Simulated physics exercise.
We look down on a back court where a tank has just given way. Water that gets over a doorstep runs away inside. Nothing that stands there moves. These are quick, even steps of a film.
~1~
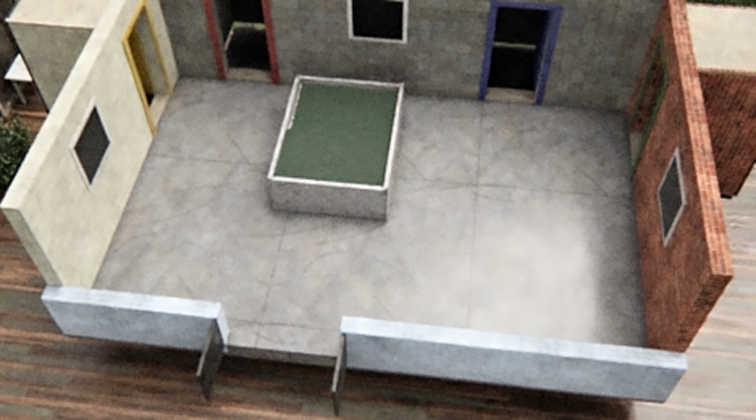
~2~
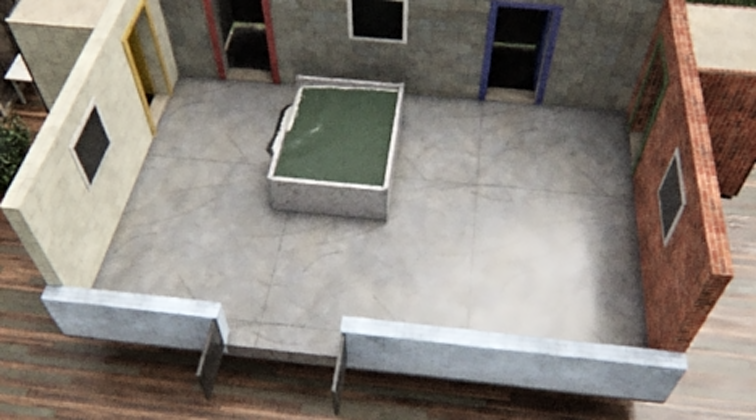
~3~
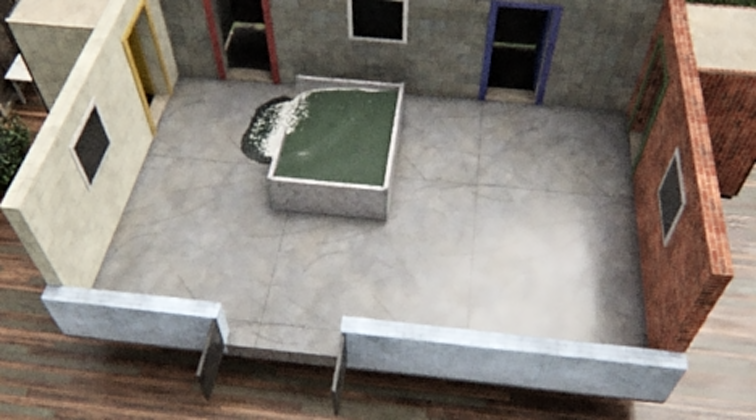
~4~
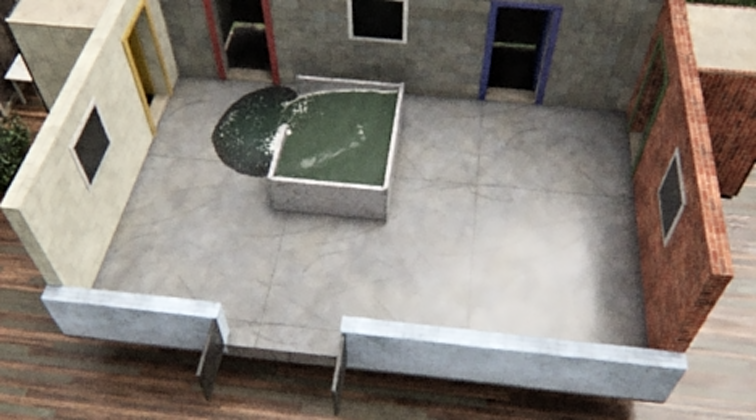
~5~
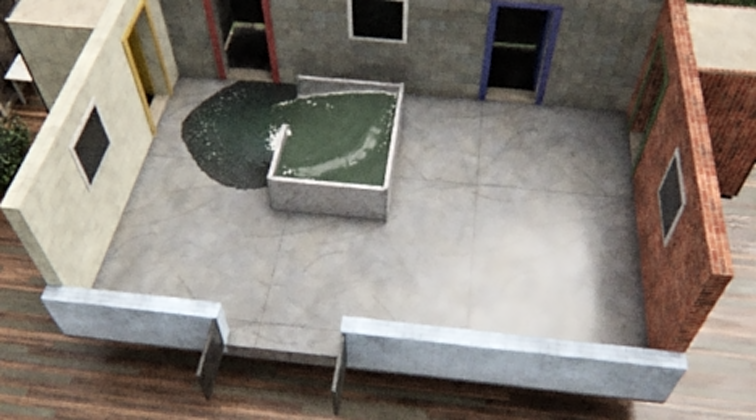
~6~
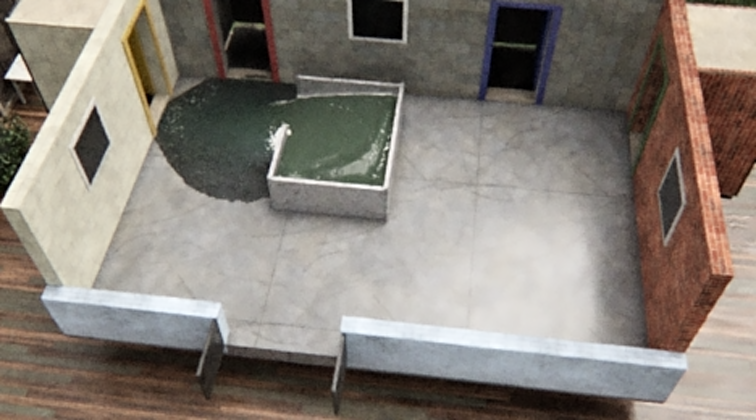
Green water pours from the tank's left side and spreads leftward across the grey courtyard floor.
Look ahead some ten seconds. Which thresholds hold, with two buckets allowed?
In the end: The red door floods; the yellow door floods; the blue door holds within the limit; the green door holds within the limit.
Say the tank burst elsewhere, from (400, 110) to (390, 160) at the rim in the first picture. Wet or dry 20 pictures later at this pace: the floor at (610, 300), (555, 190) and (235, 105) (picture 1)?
As listed: Flooded, wet, clear.
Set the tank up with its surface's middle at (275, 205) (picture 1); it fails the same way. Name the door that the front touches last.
Last comes the green one.
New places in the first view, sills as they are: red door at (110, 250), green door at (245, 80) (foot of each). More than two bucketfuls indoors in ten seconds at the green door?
One by one: Green goes over.
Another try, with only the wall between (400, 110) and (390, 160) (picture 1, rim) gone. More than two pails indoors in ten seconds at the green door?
My reading: Green door lets more in.
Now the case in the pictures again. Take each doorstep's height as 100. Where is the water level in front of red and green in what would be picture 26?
In turn 240 and 0 per cent.
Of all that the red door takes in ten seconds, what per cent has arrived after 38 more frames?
Close to 85 %.
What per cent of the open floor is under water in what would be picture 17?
Near 20 in a hundred.
A moment on, water covers 15 % of the floor; the red door under two buckets in, the yellow door over two buckets in, the blue door not reached, the green door not reached.
Next, water covers 20 % of the floor; the red door far over two buckets in, the yellow door far over two buckets in, the blue door not reached, the green door not reached.
Then, water covers 30 % of the floor; the red door far over two buckets in, the yellow door far over two buckets in, the blue door not reached, the green door not reached.
Later, water covers 45 % of the floor; the red door far over two buckets in, the yellow door far over two buckets in, the blue door not reached, the green door not reached.
In the end, water covers 75 % of the floor; the red door far over two buckets in, the yellow door far over two buckets in, the blue door not reached, the green door not reached.
